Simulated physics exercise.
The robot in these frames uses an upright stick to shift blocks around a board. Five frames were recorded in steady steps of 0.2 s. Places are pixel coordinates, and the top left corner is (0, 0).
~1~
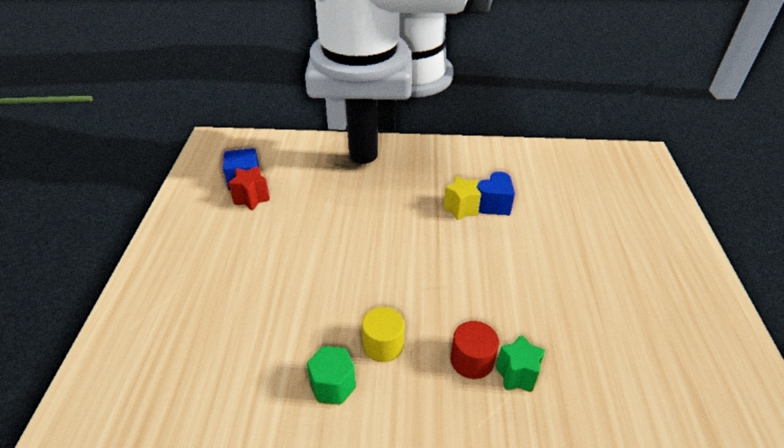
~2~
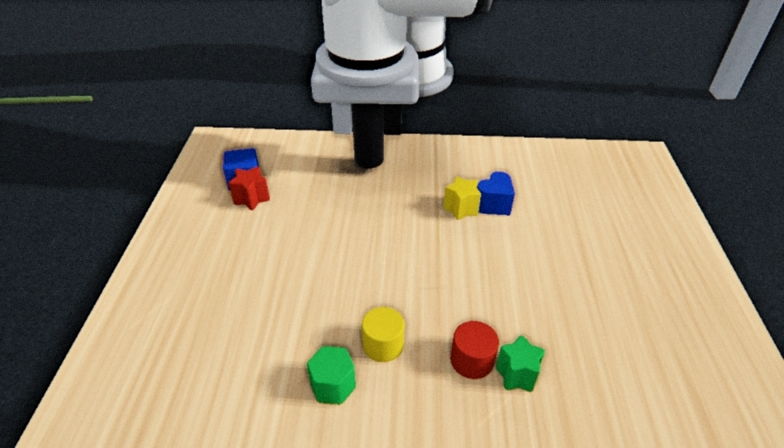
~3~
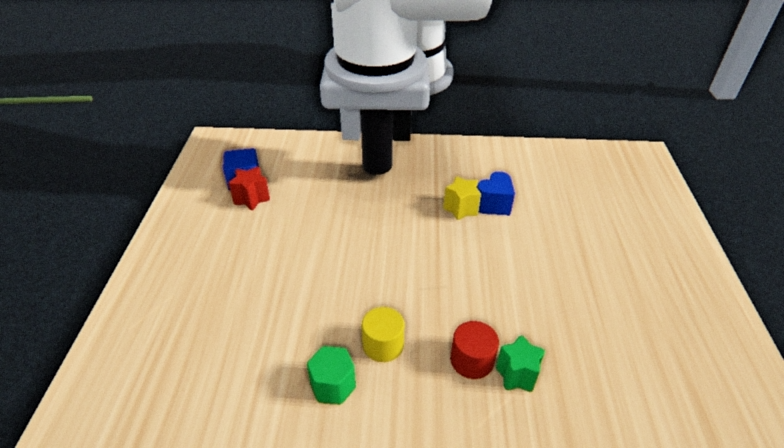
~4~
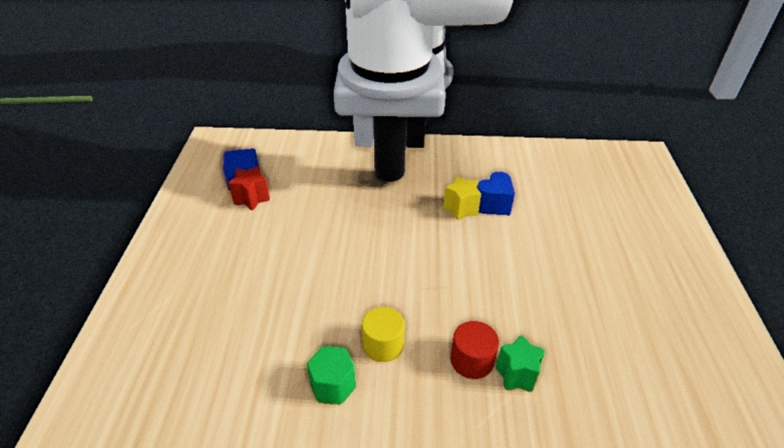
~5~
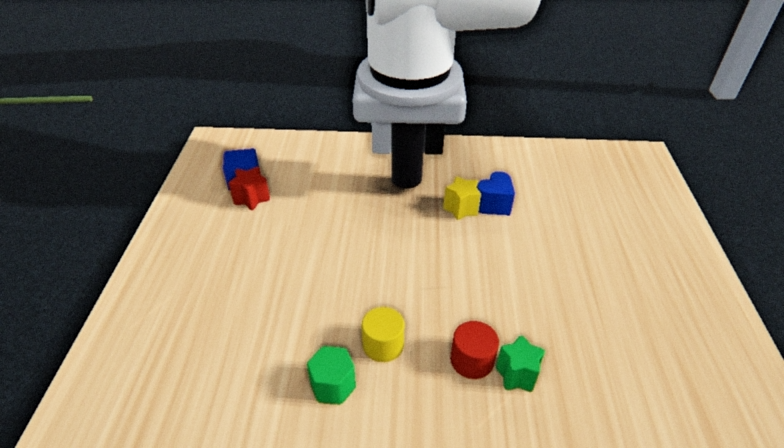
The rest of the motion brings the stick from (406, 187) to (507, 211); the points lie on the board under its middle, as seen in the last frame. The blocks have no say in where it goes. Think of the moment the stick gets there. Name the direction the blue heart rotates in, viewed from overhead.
It makes a counterclockwise turn.
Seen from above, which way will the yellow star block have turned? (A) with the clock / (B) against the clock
A (with the clock)
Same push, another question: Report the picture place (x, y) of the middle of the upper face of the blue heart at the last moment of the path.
I'd say the blue heart ends with its top centre at (542, 194).
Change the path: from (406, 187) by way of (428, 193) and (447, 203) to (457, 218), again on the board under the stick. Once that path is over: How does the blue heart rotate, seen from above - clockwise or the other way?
Seen from overhead, it turns anticlockwise.
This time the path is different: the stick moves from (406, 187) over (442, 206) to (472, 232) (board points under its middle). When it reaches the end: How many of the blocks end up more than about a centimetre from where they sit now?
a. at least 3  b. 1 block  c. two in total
c
On the path given first. One third of the way, stick (440, 187); nothing pushed yet.
Two thirds of the way, stick (474, 195); yellow star block (484, 200), turned 45° clockwise; blue heart (511, 188), turned 50° anticlockwise.
At the end, stick (509, 203); yellow star block (491, 205), turned 85° clockwise; blue heart (542, 194), turned 35° anticlockwise.
